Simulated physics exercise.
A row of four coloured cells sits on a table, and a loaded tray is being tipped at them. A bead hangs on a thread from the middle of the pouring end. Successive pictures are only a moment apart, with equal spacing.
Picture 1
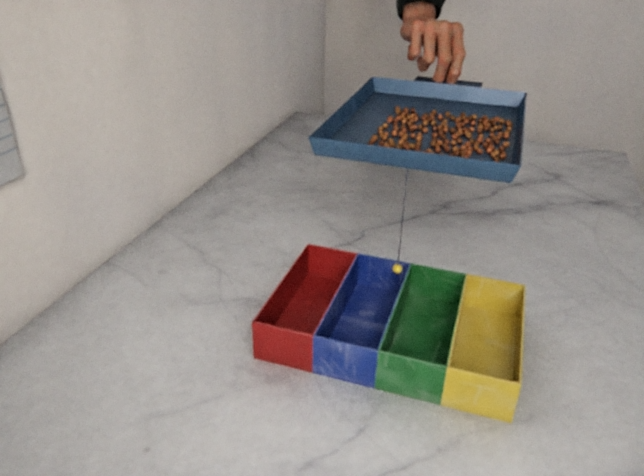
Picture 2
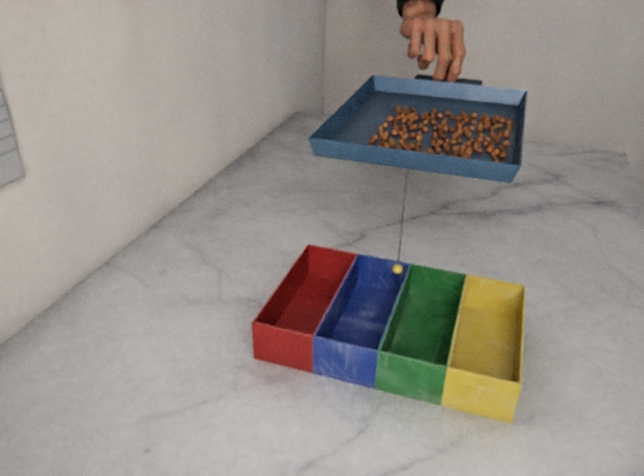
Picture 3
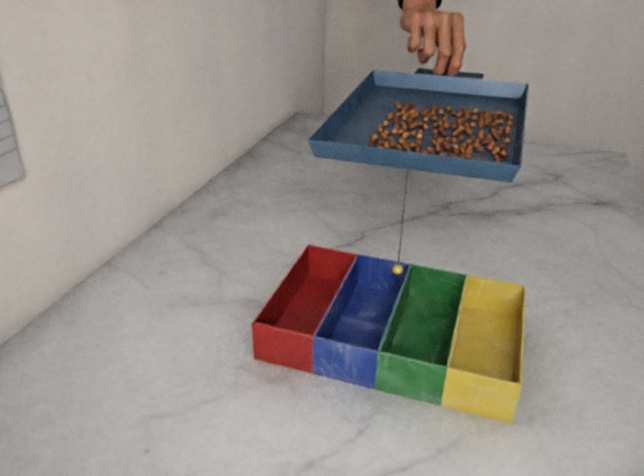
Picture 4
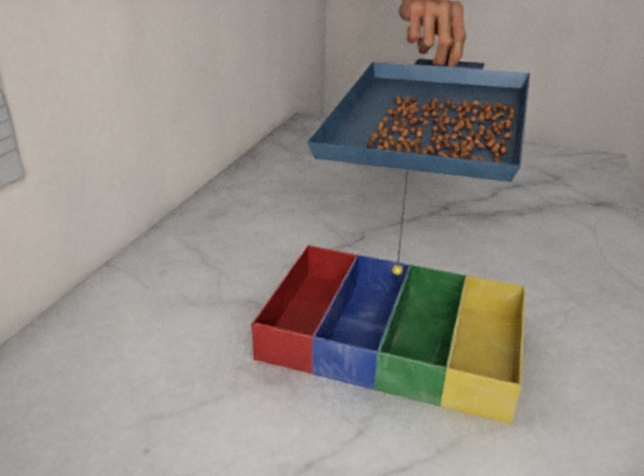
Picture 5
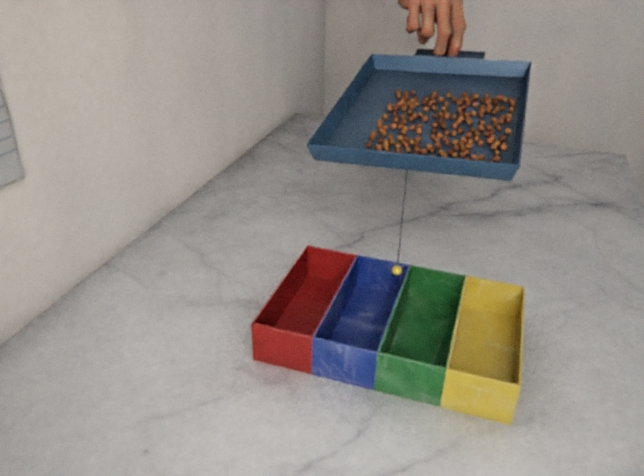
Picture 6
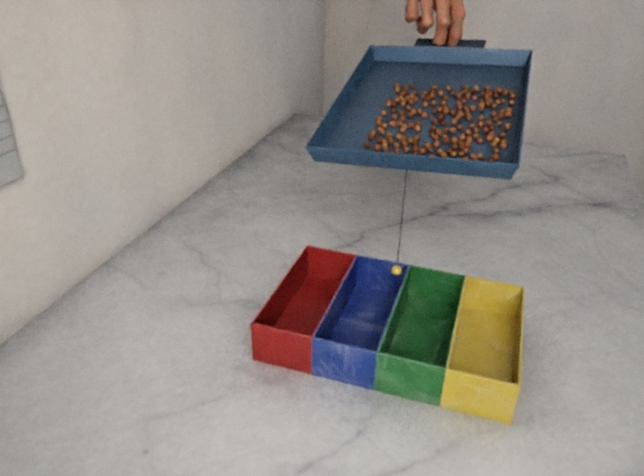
On a marble table, a hand slowly raising the back of a blue tray of small brown balls above four coloured compartments.
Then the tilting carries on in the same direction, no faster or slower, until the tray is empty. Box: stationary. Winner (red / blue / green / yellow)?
Red.
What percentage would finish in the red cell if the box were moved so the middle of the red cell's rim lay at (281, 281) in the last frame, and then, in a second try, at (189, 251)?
Trial 1 near 30 percent, trial 2 near 0 percent.
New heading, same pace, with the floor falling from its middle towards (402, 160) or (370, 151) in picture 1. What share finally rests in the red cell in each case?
About 20 % and about 90 %.
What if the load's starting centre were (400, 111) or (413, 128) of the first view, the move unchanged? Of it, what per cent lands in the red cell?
In order, roughly 80 % and 70 %.
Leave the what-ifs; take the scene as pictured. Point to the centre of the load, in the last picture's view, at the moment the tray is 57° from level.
Somewhere about pixel (399, 148).
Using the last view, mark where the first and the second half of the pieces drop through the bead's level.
Earlier portion about (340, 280); later portion about (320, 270).
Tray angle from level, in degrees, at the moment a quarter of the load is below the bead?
90 degrees.
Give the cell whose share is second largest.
Ranked number two: Blue.
Just after the last frame, tray tipped steeply; almost all on the tray; just a few in the red cell.
A moment on, tray tipped right over; roughly a quarter on the tray; roughly a quarter in the red cell; roughly a quarter in the blue cell; just a few in the green cell; roughly a third falling or outside the box.
Further on, tray tipped past a quarter turn; roughly half in the red cell; roughly a third in the blue cell; about a tenth in the green cell; just a few falling or outside the box.
When it is over, tray tipped past a quarter turn; roughly half in the red cell; roughly a third in the blue cell; about a tenth in the green cell; not one in the yellow cell; just a few outside the box.
